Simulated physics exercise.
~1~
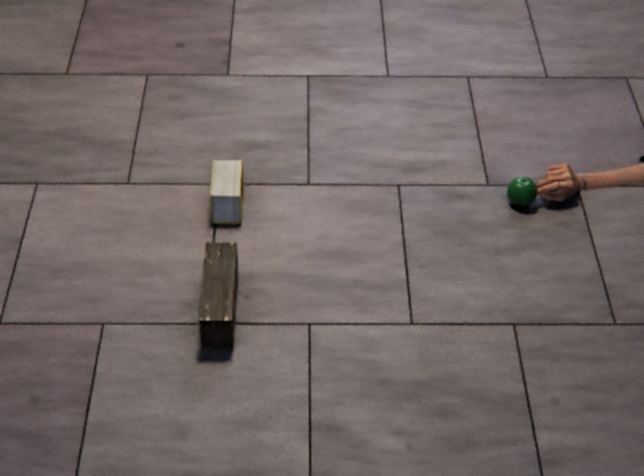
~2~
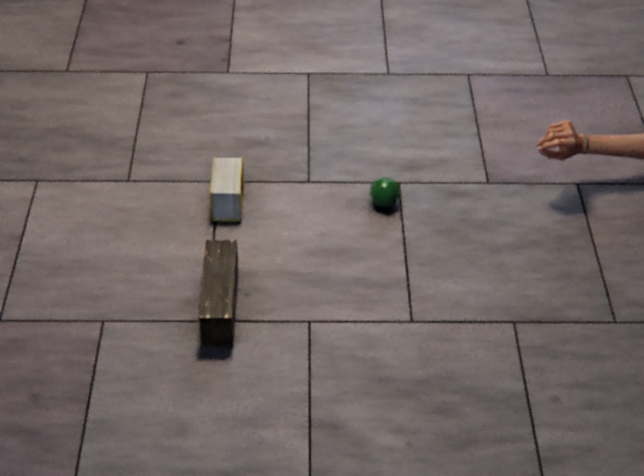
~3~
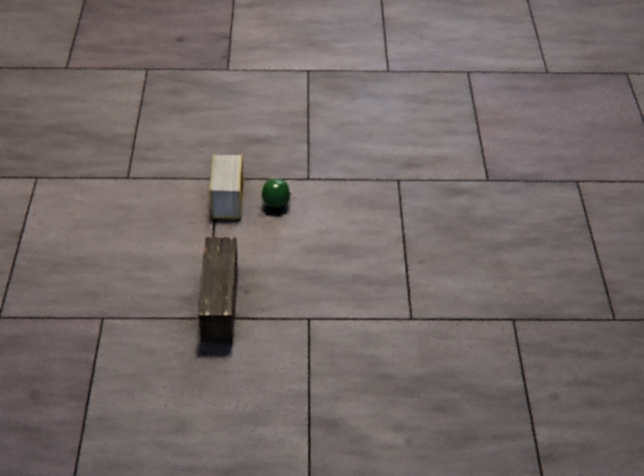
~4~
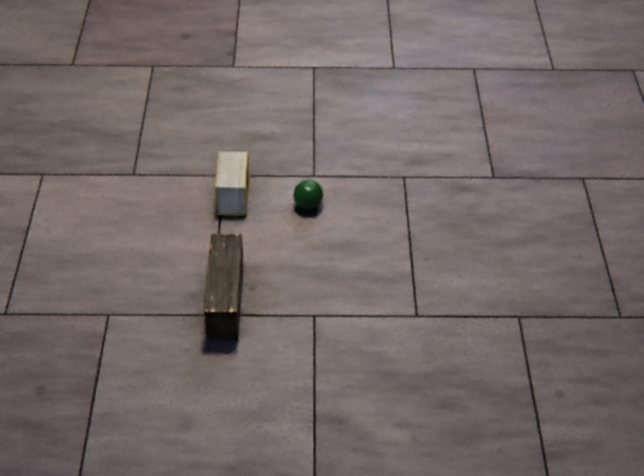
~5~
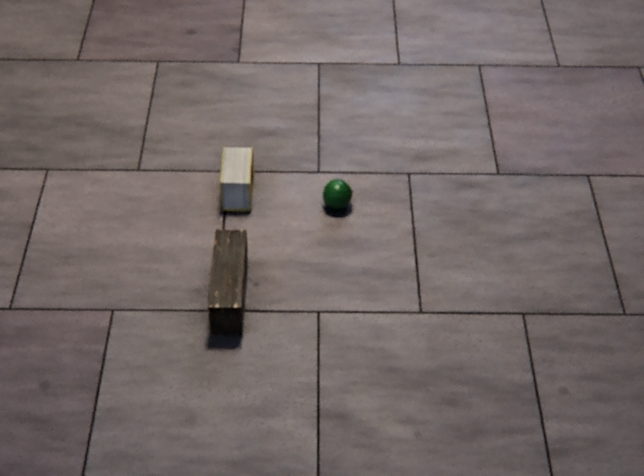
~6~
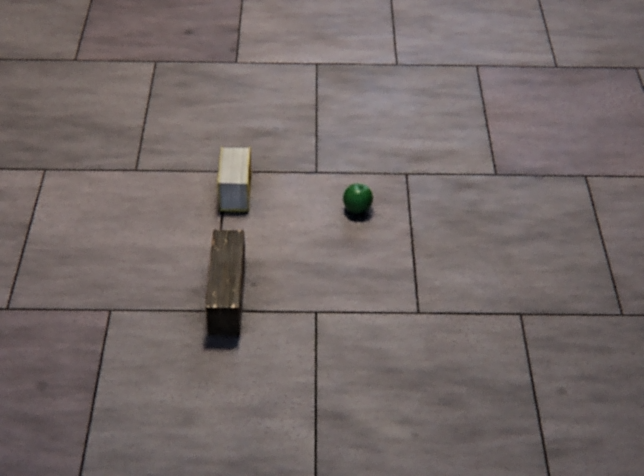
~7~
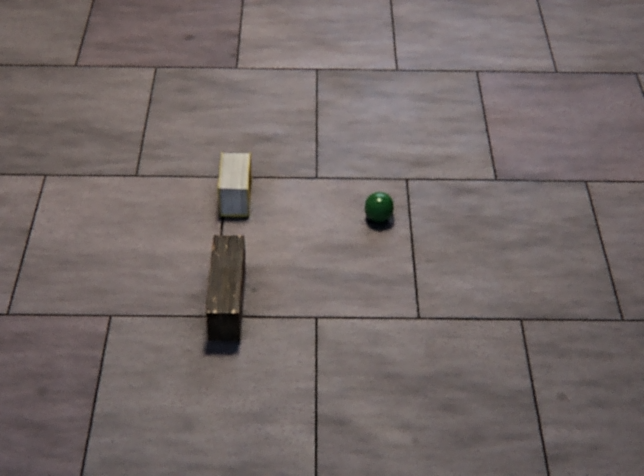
At first, a hand reaches in from the right and holds a small green apple on the gray tiled floor, while a yellow block and a longer dark block stand to the left with a narrow gap between them. The hand lets go and draws back as the apple rolls left toward the blocks. The apple gets close to the yellow block, then bounces off and turns back to the right. It keeps rolling away, drifting slightly nearer the viewer. By the end it is still on the right side of the blocks, which have stayed in place.
